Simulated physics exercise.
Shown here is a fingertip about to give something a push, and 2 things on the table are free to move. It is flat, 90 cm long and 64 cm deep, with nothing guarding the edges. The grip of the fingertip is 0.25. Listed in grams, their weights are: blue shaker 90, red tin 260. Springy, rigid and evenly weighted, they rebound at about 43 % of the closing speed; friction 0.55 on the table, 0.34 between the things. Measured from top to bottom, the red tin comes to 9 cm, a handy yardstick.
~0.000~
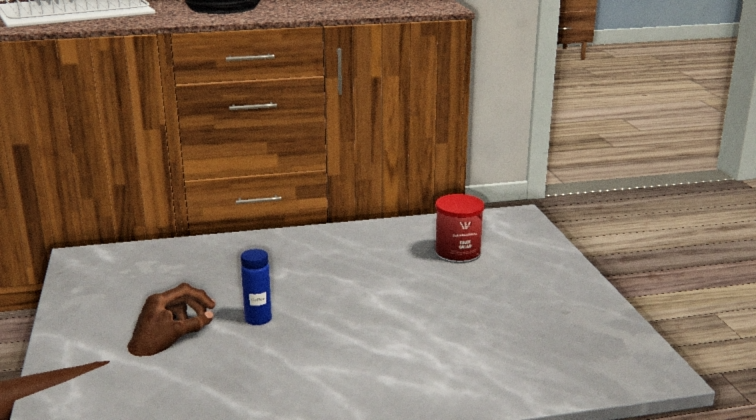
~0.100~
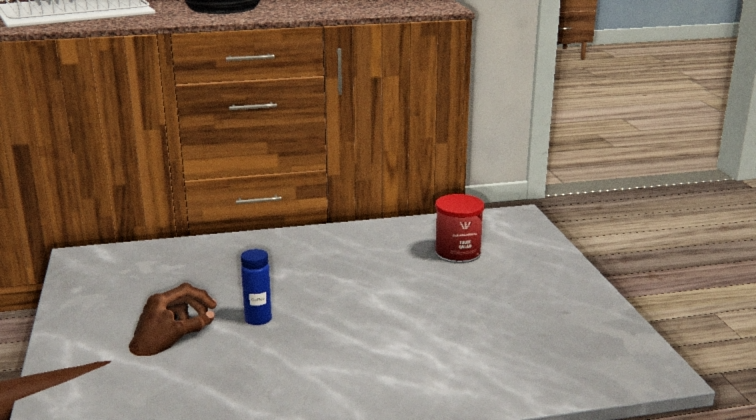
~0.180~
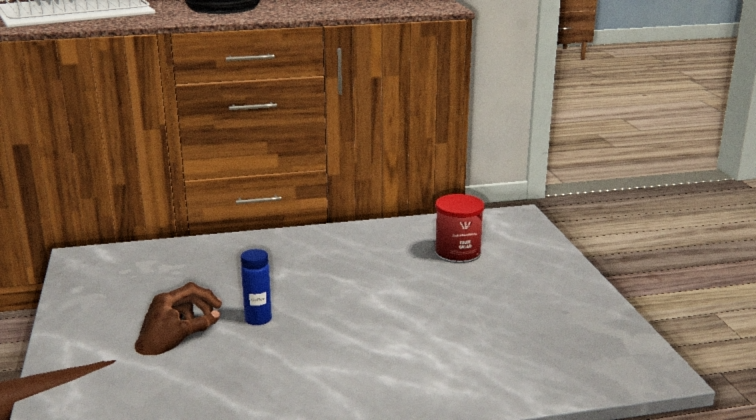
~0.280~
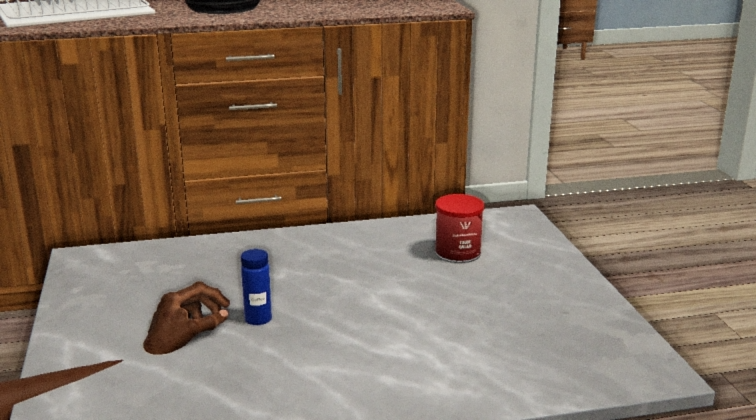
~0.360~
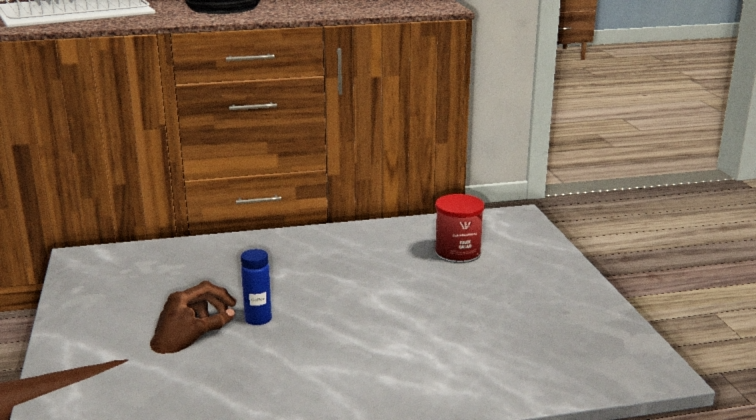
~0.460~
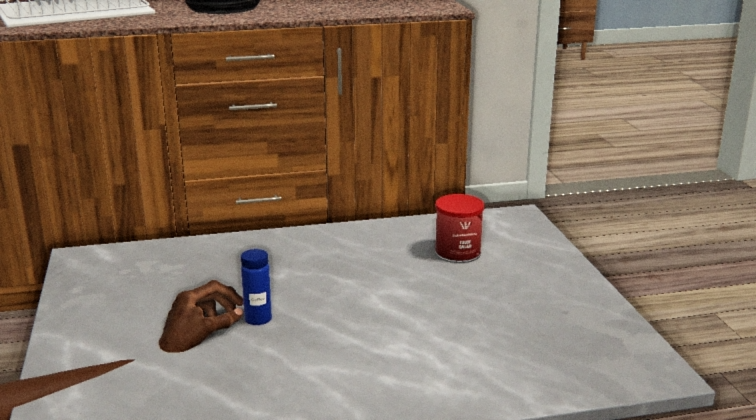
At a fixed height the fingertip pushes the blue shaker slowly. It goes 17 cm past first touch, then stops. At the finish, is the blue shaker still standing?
Yes.
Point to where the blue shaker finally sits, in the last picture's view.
Look near (368, 276) in the last picture.
After 0.76 s, hand has come 8 cm; blue shaker slid 3 cm near (279, 285).
After 1.16 s, hand has come 13 cm; blue shaker slid 8 cm near (310, 281).
After 1.46 s, hand has come 16 cm; blue shaker slid 12 cm near (334, 279).
After 1.86 s, hand has come 21 cm; blue shaker slid 17 cm near (366, 276).
At rest (2.7 s), not toppled but over 5 cm from the start, blue shaker; red tin in place, give or take 5 cm. Seen from the same camera at the end, blue shaker near (368, 276).
